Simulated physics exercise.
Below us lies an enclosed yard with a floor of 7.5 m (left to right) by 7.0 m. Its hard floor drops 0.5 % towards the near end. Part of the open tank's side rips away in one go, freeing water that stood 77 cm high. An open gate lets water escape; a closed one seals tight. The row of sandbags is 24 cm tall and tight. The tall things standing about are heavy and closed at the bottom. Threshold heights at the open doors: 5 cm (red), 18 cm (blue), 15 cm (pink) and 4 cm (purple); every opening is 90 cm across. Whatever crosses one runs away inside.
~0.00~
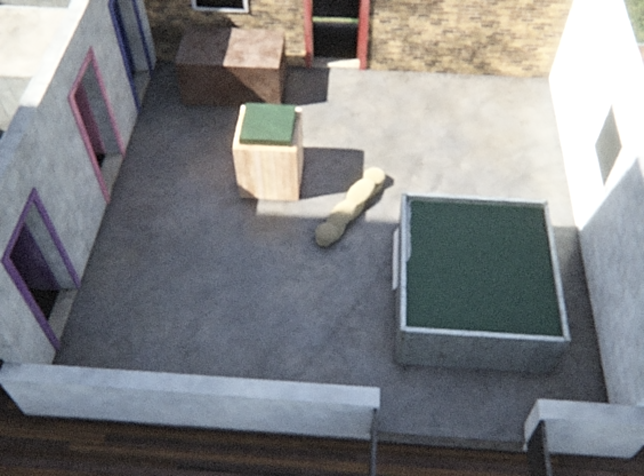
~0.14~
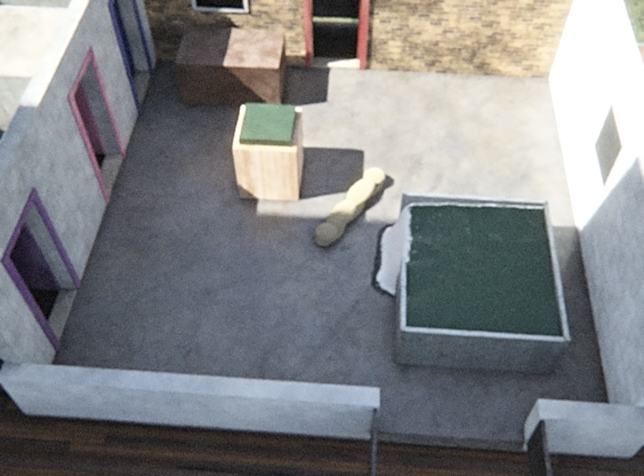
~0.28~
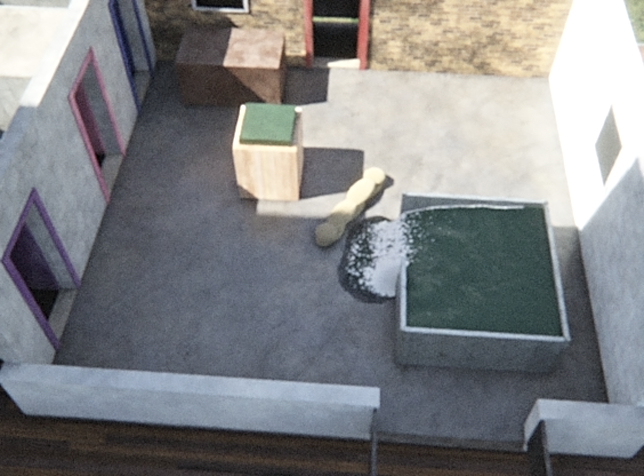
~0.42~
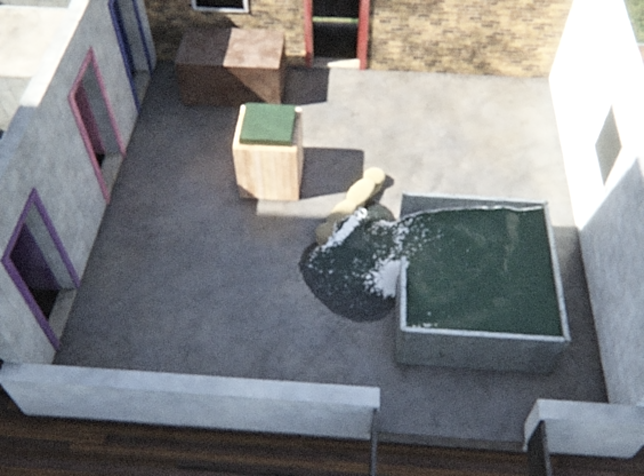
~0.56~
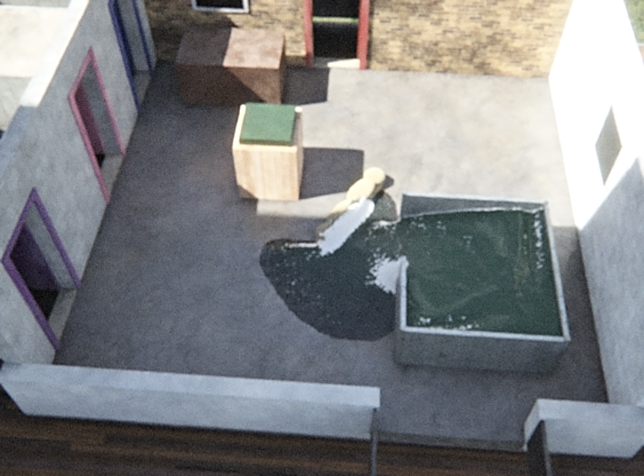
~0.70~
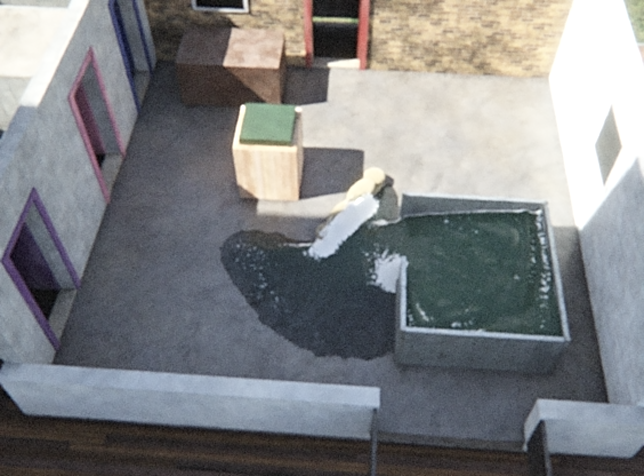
A large open tank of dark green water stands at the right of a walled grey yard, seen from high above by a still camera. Behind it are a tan, lumpy form lying on the floor, a pale box with a green top and a brown block by the brick wall. Water bursts from the tank's left side, foams white against the tan form and spreads leftward in a dark pool.
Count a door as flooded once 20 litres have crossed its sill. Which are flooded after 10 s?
Within that time: At the red door it does not reach the limit; at the blue door it stays under the limit; at the pink door it stays under the limit; at the purple door it passes the limit.
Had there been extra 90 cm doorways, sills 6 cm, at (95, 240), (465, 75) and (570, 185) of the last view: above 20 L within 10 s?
In that order: Above, below, below.
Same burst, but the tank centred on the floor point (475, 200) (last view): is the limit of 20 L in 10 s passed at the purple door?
Against that limit: Purple above.
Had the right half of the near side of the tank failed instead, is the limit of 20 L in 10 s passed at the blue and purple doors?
Then: Blue below, purple below.
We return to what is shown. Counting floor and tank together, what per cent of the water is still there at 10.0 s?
Roughly 86 in a hundred.
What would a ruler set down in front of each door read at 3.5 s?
Depths in cm: Red 9, blue 2, pink 11, purple 22.
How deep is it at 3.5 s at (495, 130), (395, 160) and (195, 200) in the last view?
About 2, 1 and 3 cm.
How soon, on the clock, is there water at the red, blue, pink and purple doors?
Arrival: Red 2.8 s, blue 3.2 s, pink 2.2 s, purple 1.6 s.
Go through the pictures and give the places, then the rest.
In the first picture, still water, 77 cm deep, in the open tank at (478, 264).
In the second picture, the front is at (394, 227), 0.6 m from the gap at (403, 248); 0.3 m2 of floor is under water; 77 cm left at the back of the open tank.
In the third picture, the front is at (348, 285), 0.9 m from the gap at (403, 250); 1.0 m2 of floor is under water; 77 cm left at the back of the open tank.
In the fourth picture, the front is at (306, 266), 1.4 m from the gap at (402, 251); 1.9 m2 of floor is under water; 77 cm left at the back of the open tank.
In the fifth picture, the front is at (266, 263), 2.0 m from the gap at (402, 251); 3.1 m2 of floor is under water; 74 cm left at the back of the open tank.
In the sixth picture, water pours out at (402, 251) and has run 2.6 m, to (228, 258); typically 6 cm deep outside, 66 cm at the open tank's back.
After 1.4 s water covers 30 % of the floor and is deepest (52 cm) near (351, 237); red door not reached, blue door not reached, pink door not reached, purple door not reached.
After 2.2 s water covers 50 % of the floor and is deepest (46 cm) near (44, 389); red door not reached, blue door not reached, pink door 2 cm at the sill, 0 L in, purple door 12 cm at the sill, 36 L in.
After 3.5 s water covers 70 % of the floor and is deepest (34 cm) near (352, 228); red door 9 cm at the sill, 3 L in, blue door 2 cm at the sill, 0 L in, pink door 11 cm at the sill, 1 L in, purple door 22 cm at the sill, 165 L in.
After 6.0 s water covers 80 % of the floor and is deepest (22 cm) near (351, 237); red door 2 cm at the sill, 10 L in, blue door 5 cm at the sill, 0 L in, pink door 7 cm at the sill, 1 L in, purple door 14 cm at the sill, 331 L in.
After 10.0 s water covers 95 % of the floor and is deepest (11 cm) near (351, 237); red door 5 cm at the sill, 11 L in, blue door 10 cm at the sill, 0 L in, pink door 5 cm at the sill, 1 L in, purple door 9 cm at the sill, 454 L in.
